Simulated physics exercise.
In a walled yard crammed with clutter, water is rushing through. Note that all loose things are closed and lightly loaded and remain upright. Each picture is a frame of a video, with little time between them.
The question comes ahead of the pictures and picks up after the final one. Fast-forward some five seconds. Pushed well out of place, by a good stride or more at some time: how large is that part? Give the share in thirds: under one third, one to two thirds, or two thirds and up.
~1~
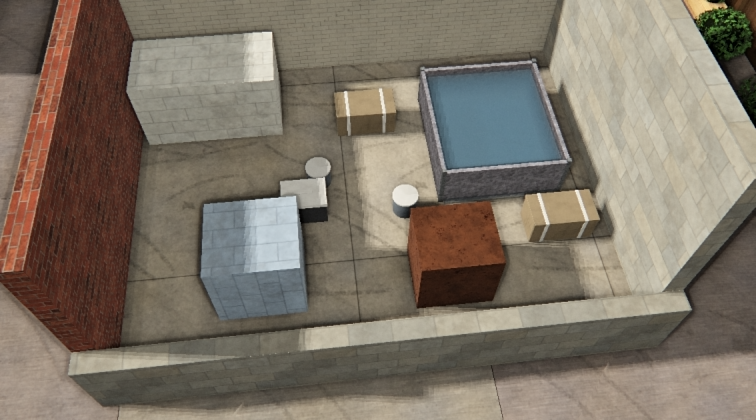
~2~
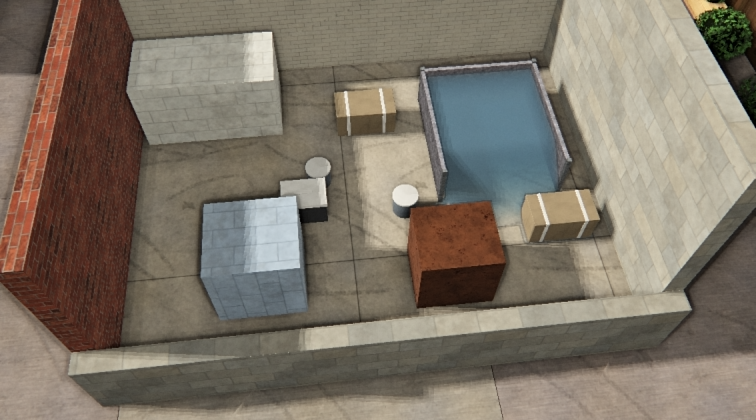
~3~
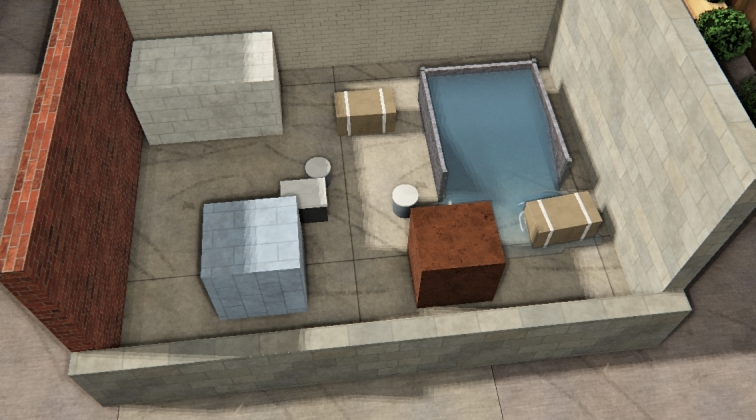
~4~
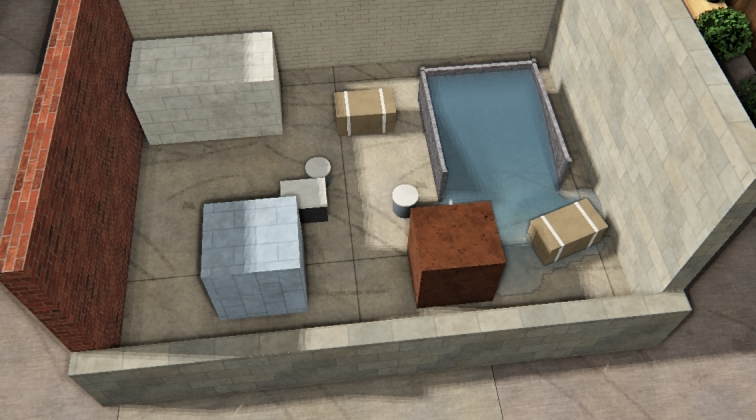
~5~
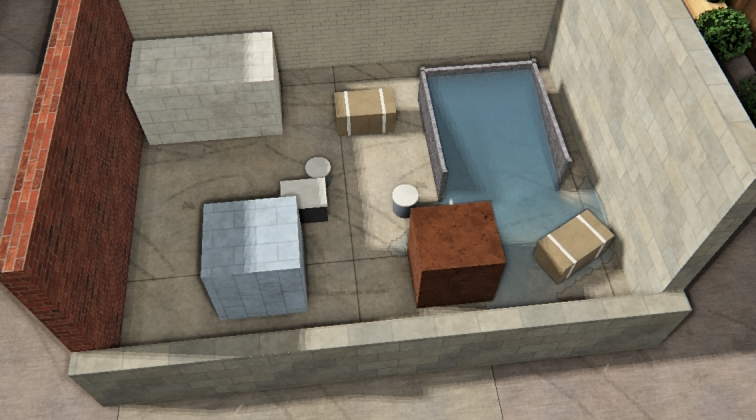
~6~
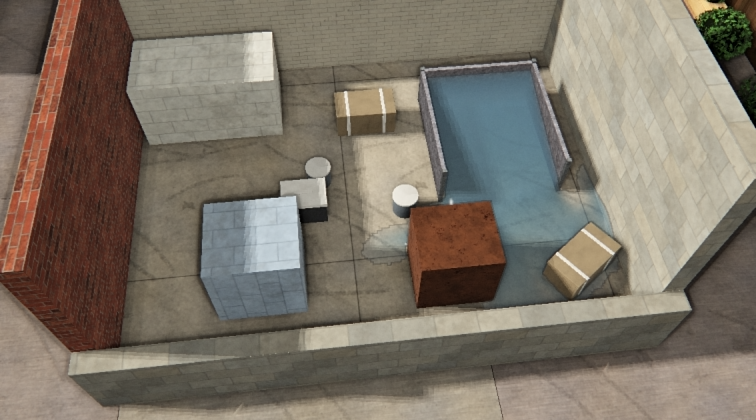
So the part that moves far is between the one-third and two-thirds marks.
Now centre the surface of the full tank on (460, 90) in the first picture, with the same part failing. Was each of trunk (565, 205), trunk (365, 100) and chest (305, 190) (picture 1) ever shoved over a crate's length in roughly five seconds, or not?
The three, one by one: Past that mark, short of that and past that mark.
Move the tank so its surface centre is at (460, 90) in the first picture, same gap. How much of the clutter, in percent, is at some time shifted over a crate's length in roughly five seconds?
About 60 %.
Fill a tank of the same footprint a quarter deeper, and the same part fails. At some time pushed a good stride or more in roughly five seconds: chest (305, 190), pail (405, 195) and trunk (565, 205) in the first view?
Note, listed order: Covered it / didn't cover it / covered it.
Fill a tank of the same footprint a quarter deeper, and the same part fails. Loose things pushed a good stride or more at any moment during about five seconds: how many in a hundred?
Something like 40 percent.
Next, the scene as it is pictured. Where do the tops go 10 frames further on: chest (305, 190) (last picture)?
Look for it near pixel (263, 186).
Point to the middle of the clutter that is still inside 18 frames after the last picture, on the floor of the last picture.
(363, 180).
A moment on, 1 of 5 are well off their spots; 0 afloat.
Next, 2 of 5 are well off their spots; 1 afloat.
Later, 1 of 5 are well off their spots; 1 afloat.
In the end, 1 of 5 are well off their spots, and 2 have been at some point; 1 afloat.
